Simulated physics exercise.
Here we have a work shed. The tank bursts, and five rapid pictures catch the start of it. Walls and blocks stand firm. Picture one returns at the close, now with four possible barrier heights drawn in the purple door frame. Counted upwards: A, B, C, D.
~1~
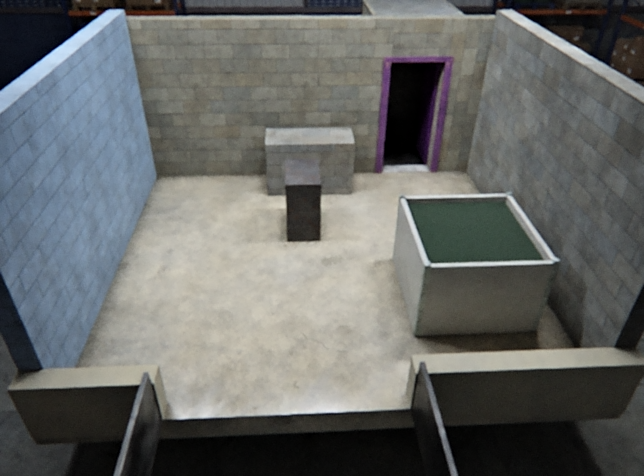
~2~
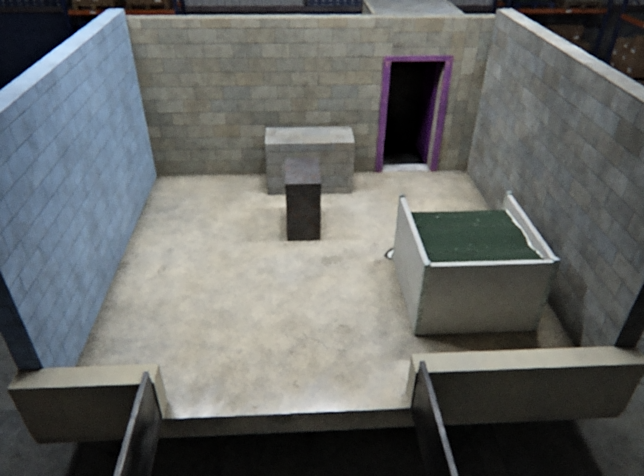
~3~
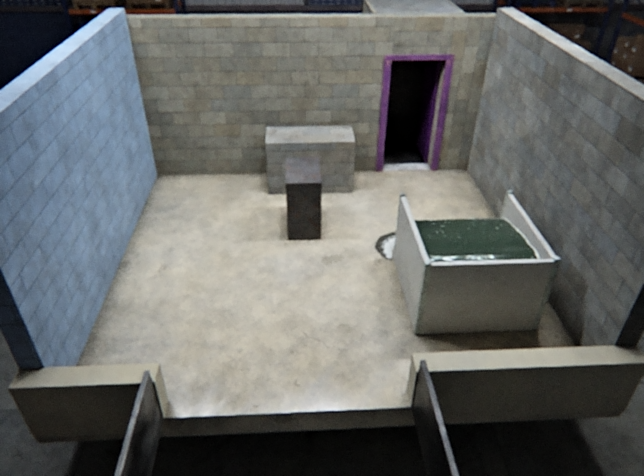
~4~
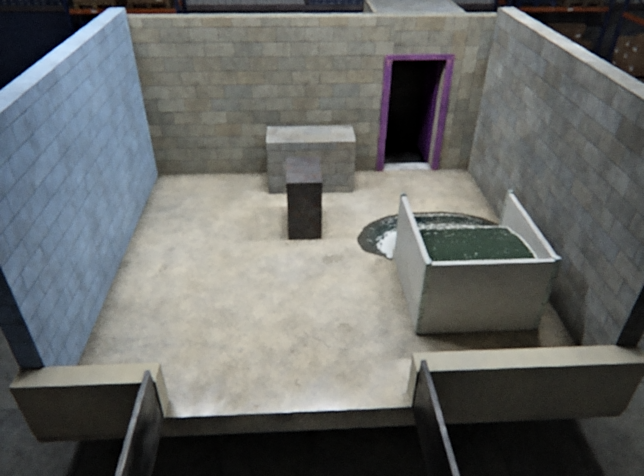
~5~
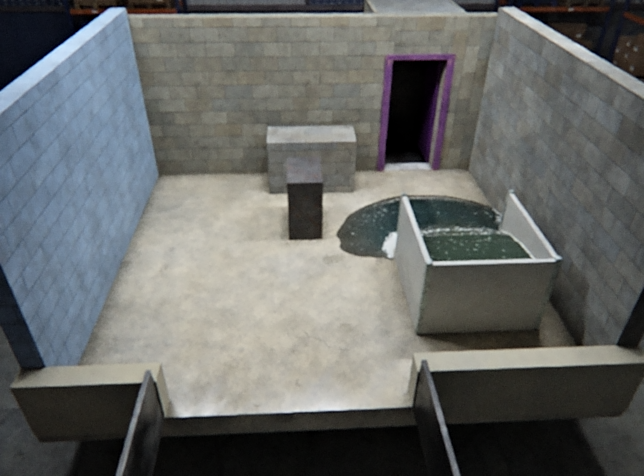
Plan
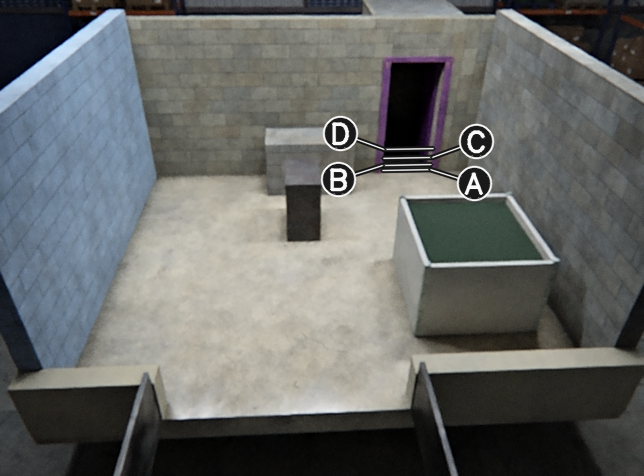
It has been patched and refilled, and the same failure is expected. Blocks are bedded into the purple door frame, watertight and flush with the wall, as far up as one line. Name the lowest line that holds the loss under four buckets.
D.
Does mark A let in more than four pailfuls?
Yes, that goes wrong.
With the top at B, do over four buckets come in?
Yes, it does.
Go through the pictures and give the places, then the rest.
Water in the tank at rest, its middle at (471, 232); foot of the purple doorway at (406, 172); open gate at (286, 356).
Water covers 2 % of the ground, its front hidden from here.
Water covers 4 % of the ground and shows as far out as (382, 245).
Water covers 9 % of the ground and shows as far out as (370, 227).
Water covers 14 % of the ground and shows as far out as (396, 199).
On the marked copy, A at (406, 170); B at (407, 165); C at (407, 157); D at (408, 149); from the bottom up A, B, C, D.
Choosing A, dozens of bucketfuls pour in.
Choosing B, dozens of bucketfuls pour in.
Choosing C, about 12 bucketfuls get in.
Choosing D, a splash gets over, under a bucket.
